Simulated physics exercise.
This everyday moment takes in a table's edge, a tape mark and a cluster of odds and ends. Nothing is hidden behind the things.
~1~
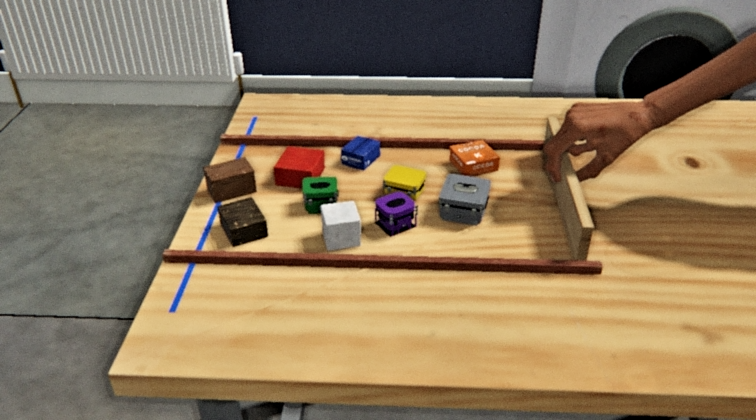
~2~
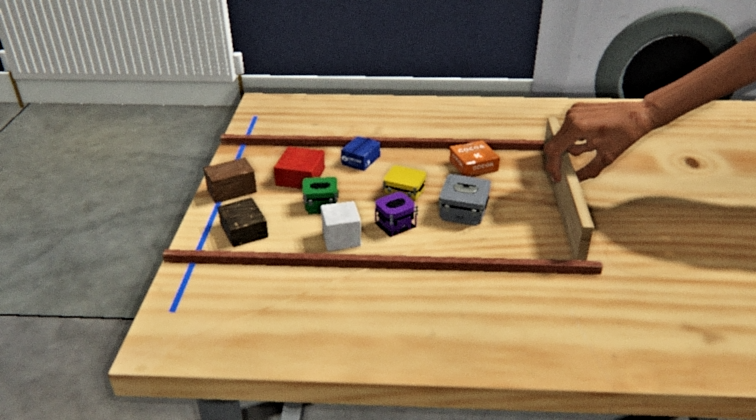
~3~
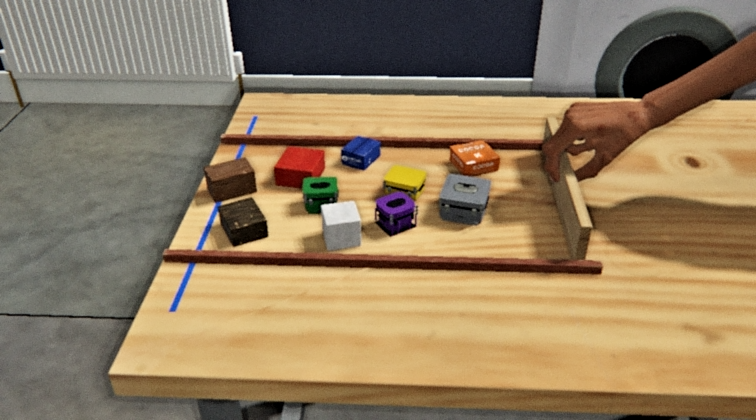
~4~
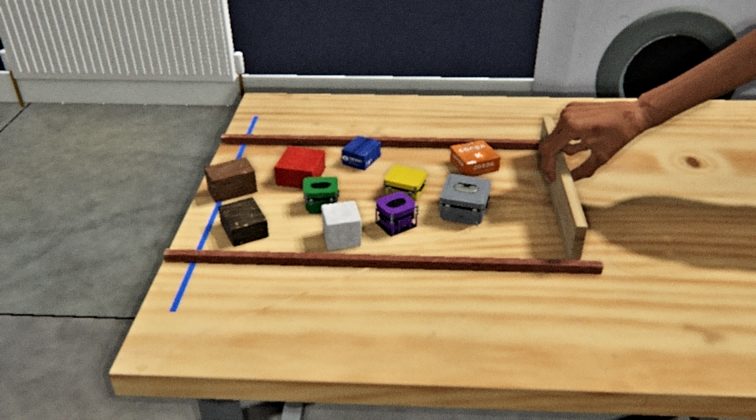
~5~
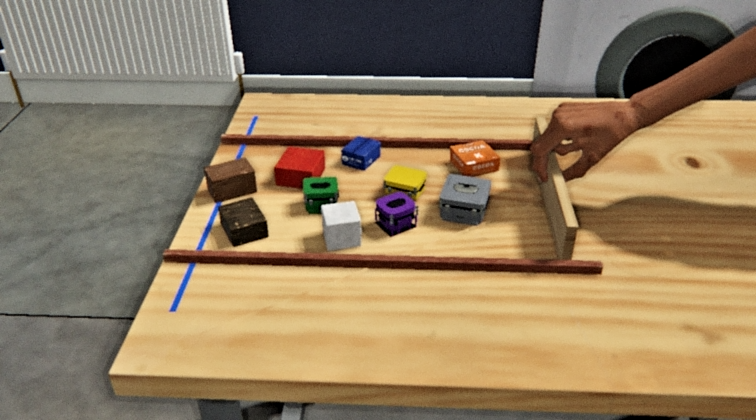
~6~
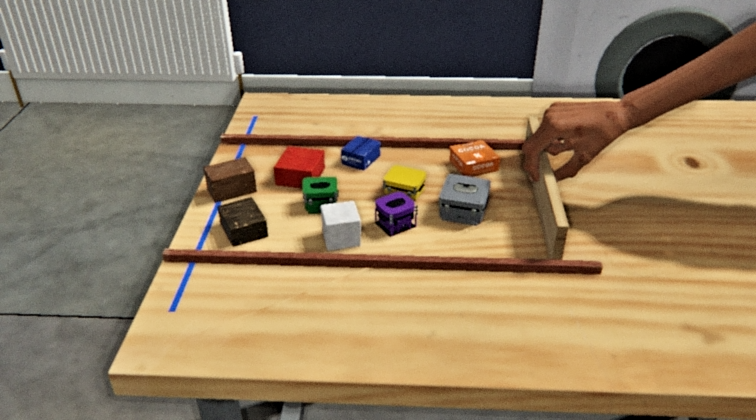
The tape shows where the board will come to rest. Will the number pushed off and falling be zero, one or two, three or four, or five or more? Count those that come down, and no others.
It will be five or more.
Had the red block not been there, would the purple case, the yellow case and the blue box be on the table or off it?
The purple case remains - the yellow case remains - the blue box ends up below.
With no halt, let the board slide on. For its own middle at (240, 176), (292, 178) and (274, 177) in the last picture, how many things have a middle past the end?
The counts would come out as 5, 0 and 1.
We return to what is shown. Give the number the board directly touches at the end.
The count in contact is 5.
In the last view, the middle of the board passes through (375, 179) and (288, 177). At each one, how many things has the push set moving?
Note: First position 8; second position 10.
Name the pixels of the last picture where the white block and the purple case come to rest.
White block: About (180, 233); purple case: About (193, 213).
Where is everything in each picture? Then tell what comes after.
The first picture shows brown block (230, 180); black block (243, 222); red block (300, 168); board (565, 184); tape (222, 195).
The second picture shows black block (243, 222); orange box (474, 159).
The third picture shows red block (300, 168); blue box (361, 153).
The fourth picture shows brown block (231, 180); grey case (465, 200).
The fifth picture shows black block (243, 221); yellow case (405, 185).
The sixth picture shows brown block (230, 180); black block (243, 221); red block (300, 168); board (543, 183); tape (222, 194).
A little later, none off yet; brown block at rest near (230, 180); black block at rest near (243, 221); red block at rest near (300, 168).
Next, none off yet; brown block shifted a little near (217, 183); black block at rest near (243, 221); red block shifted about its own width near (252, 168).
When it is over, the number that fall off is five or more; down, blue box, green case, red block, black block and brown block.
